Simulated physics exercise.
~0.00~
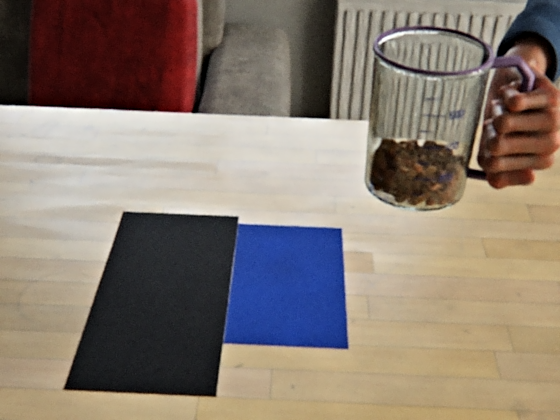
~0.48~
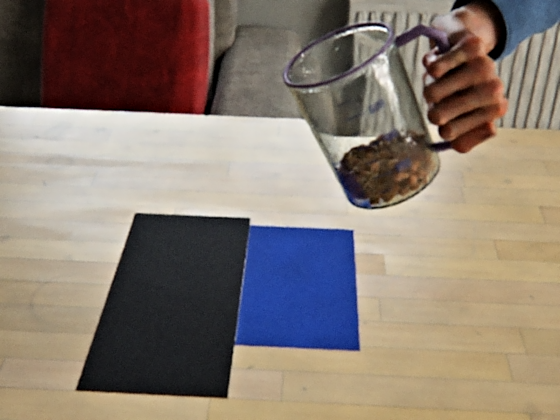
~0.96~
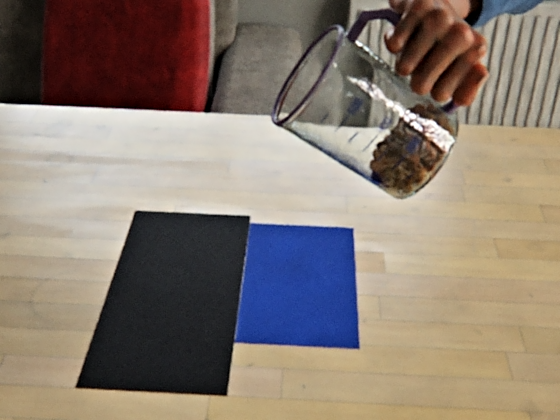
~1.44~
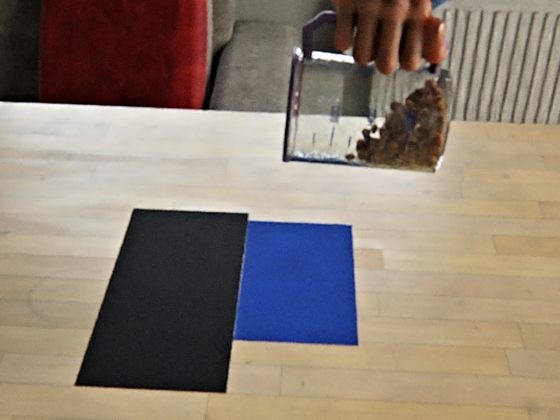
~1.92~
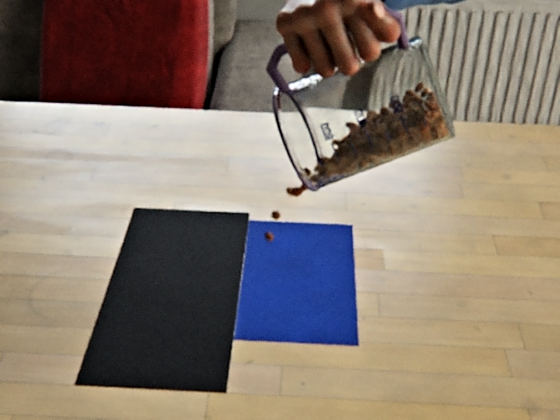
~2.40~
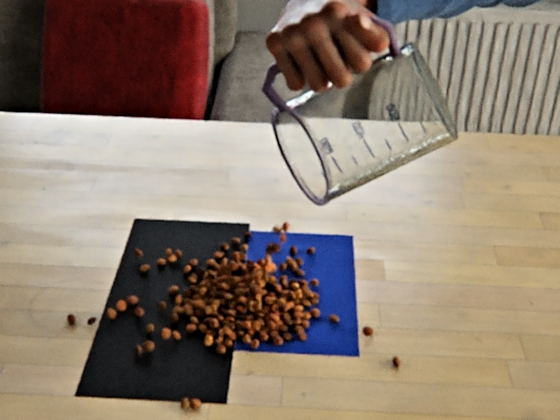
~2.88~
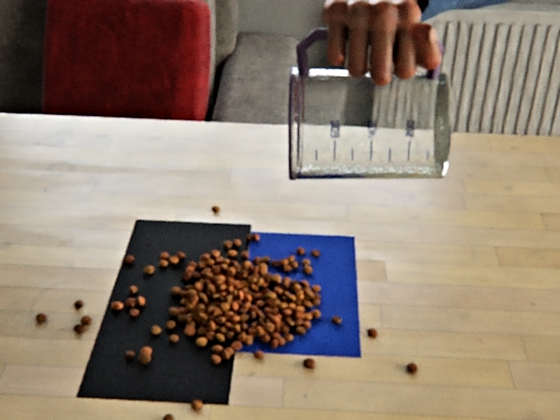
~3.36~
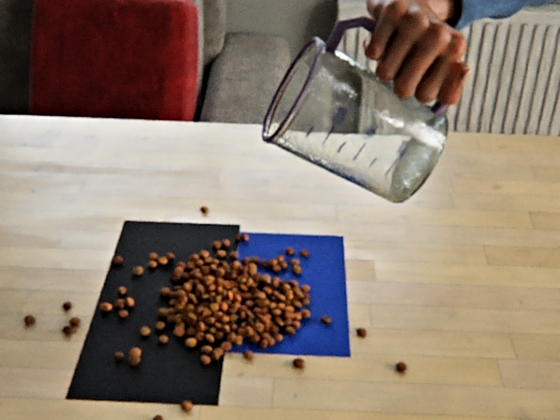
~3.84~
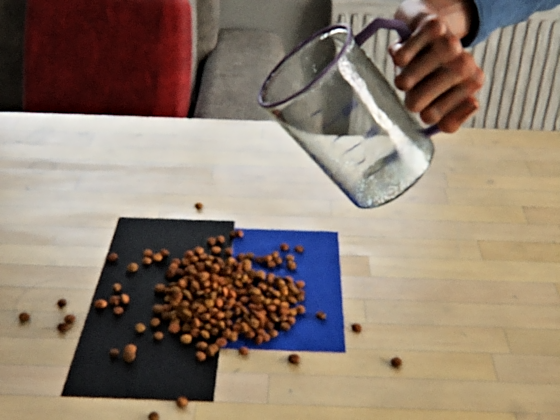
We see a hand tip a clear jug of brown cat kibble above a black mat and a blue mat on a wooden table, emptying it before turning it partly back upright. The kibble ends heaped across both mats, with a few pieces scattered on the bare table.
